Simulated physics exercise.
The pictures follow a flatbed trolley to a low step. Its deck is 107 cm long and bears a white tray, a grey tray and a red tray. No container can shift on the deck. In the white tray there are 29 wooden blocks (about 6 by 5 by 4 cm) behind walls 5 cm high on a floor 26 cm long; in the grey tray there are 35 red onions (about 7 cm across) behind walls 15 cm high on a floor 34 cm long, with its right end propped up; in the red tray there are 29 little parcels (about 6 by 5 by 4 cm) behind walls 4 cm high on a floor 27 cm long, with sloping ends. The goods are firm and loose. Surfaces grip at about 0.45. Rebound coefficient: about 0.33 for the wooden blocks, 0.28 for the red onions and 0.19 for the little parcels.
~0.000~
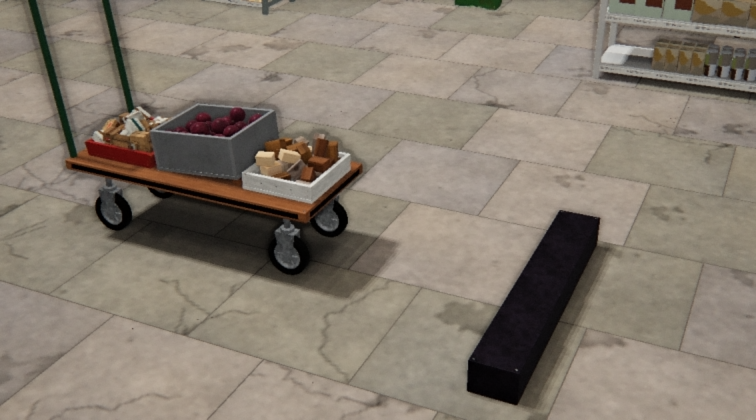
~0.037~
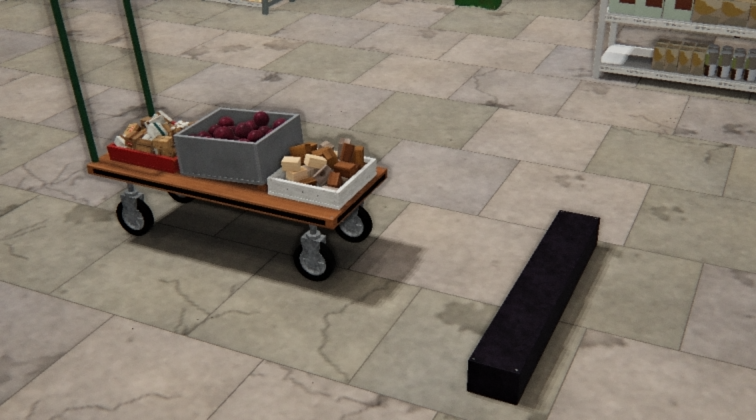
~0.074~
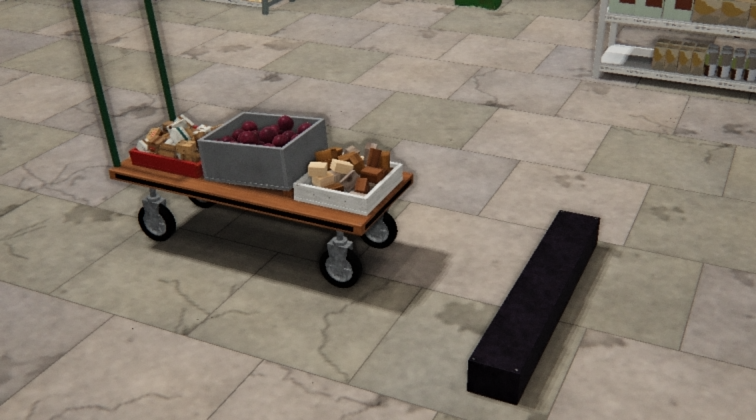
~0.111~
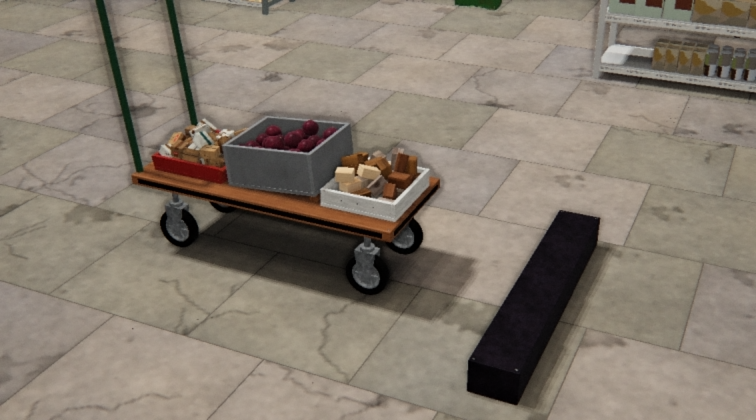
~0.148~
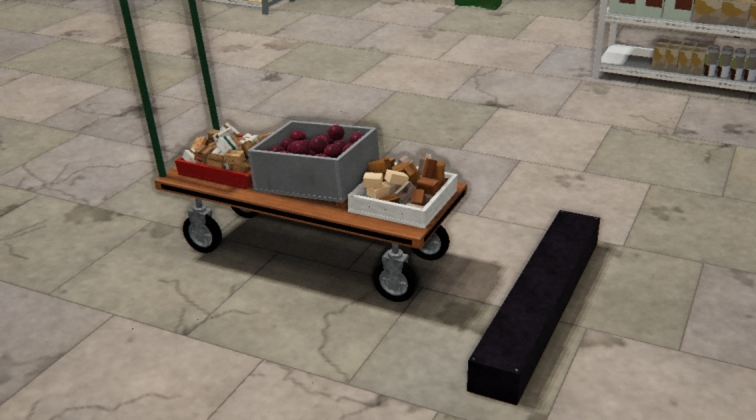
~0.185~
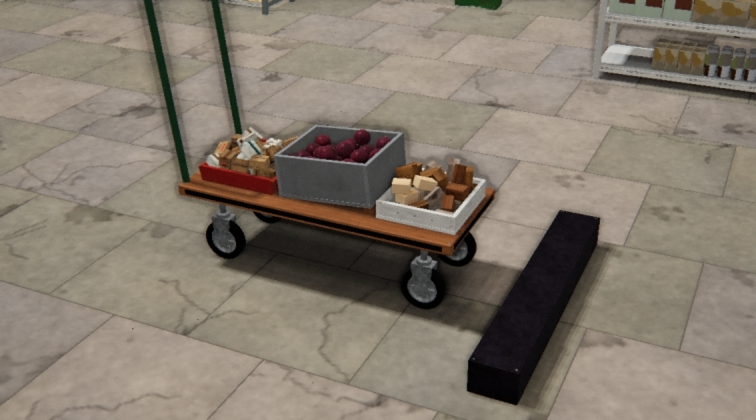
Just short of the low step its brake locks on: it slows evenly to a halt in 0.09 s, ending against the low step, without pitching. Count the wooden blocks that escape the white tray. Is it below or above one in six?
It sheds more than a sixth of them.
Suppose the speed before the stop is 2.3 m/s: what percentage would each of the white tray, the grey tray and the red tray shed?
Then white tray 30, grey tray 0, red tray 10 per cent.
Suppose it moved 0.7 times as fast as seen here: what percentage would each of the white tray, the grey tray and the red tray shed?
Then white tray 30, grey tray 0, red tray 10 per cent.
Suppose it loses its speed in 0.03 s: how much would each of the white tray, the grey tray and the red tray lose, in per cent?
In that case white tray 40, grey tray 10, red tray 20 per cent.
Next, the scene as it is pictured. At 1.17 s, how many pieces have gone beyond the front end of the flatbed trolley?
About 8.
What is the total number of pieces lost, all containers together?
About 14.
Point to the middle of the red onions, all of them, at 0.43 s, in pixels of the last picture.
Near (407, 174).
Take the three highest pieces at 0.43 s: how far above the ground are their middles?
Roughly 54 cm.
After 0.21 s, braking starts.
After 0.31 s, the white tray is down by 2 of 29, the grey tray has all 35 and the red tray has all 29.
After 0.43 s, the white tray is down by 7 of 29, the grey tray is down by 1 of 35 and the red tray is down by 3 of 29.
After 0.66 s, the white tray is down by 7 of 29, the grey tray is down by 1 of 35 and the red tray is down by 4 of 29.
Outcome (at 1.17 s), the white tray is down by 8 of 29, the grey tray is down by 1 of 35 and the red tray is down by 5 of 29. Asked share, 8 of 29, 28 per cent.
